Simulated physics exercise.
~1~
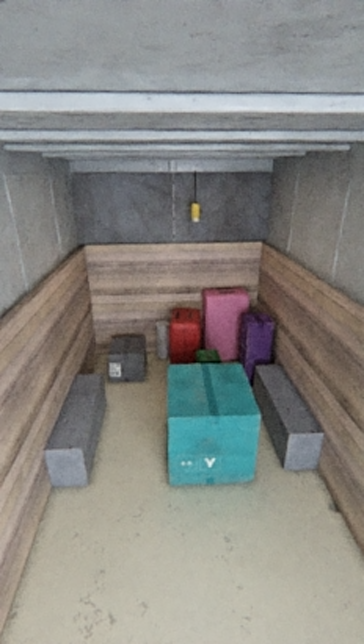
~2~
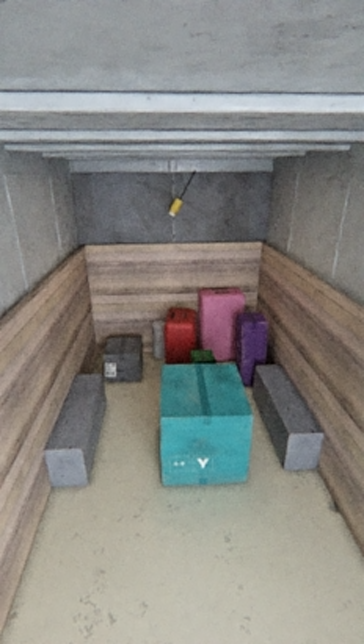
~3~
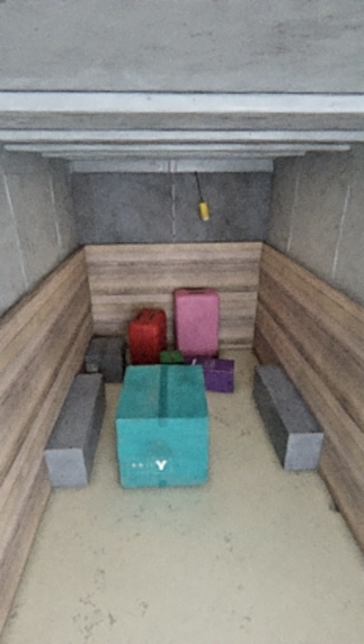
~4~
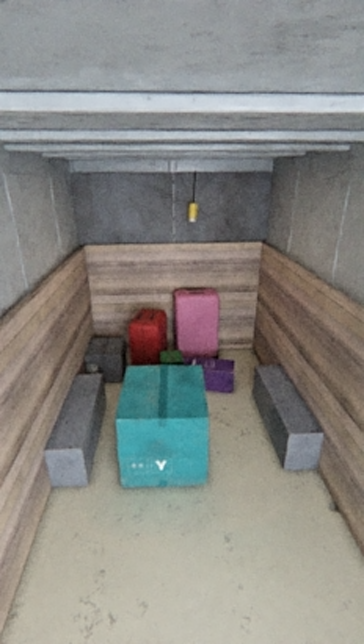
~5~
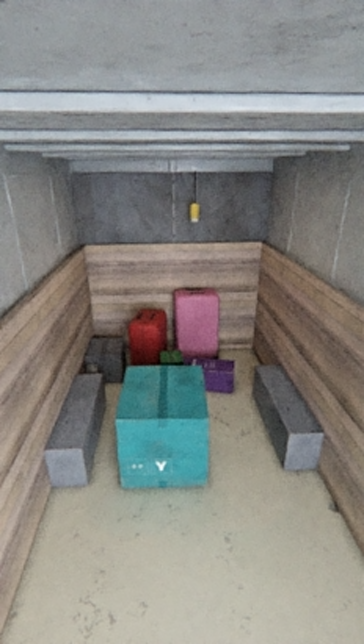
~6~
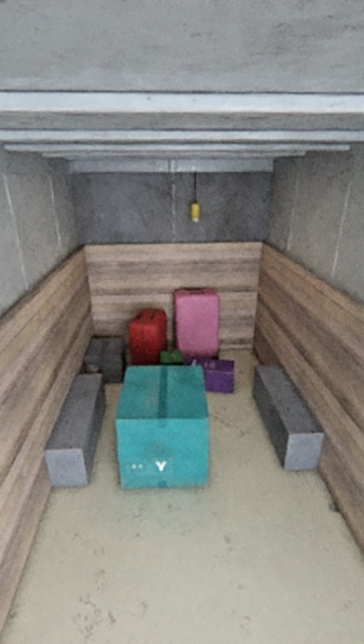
To begin with, a large turquoise box stands on the floor of a van's load bay, with upright red, pink and purple pieces, a small green box, a grey box and a pale canister behind it. A yellow lamp hangs near the bulkhead. The lamp swings aside as the turquoise box and the red case slip slightly left. Then the load slides much farther left, and the purple box topples onto its side. After that the pieces stay put while the lamp settles. At the end, the purple box lies beneath the upright pink case, with the red case still standing.
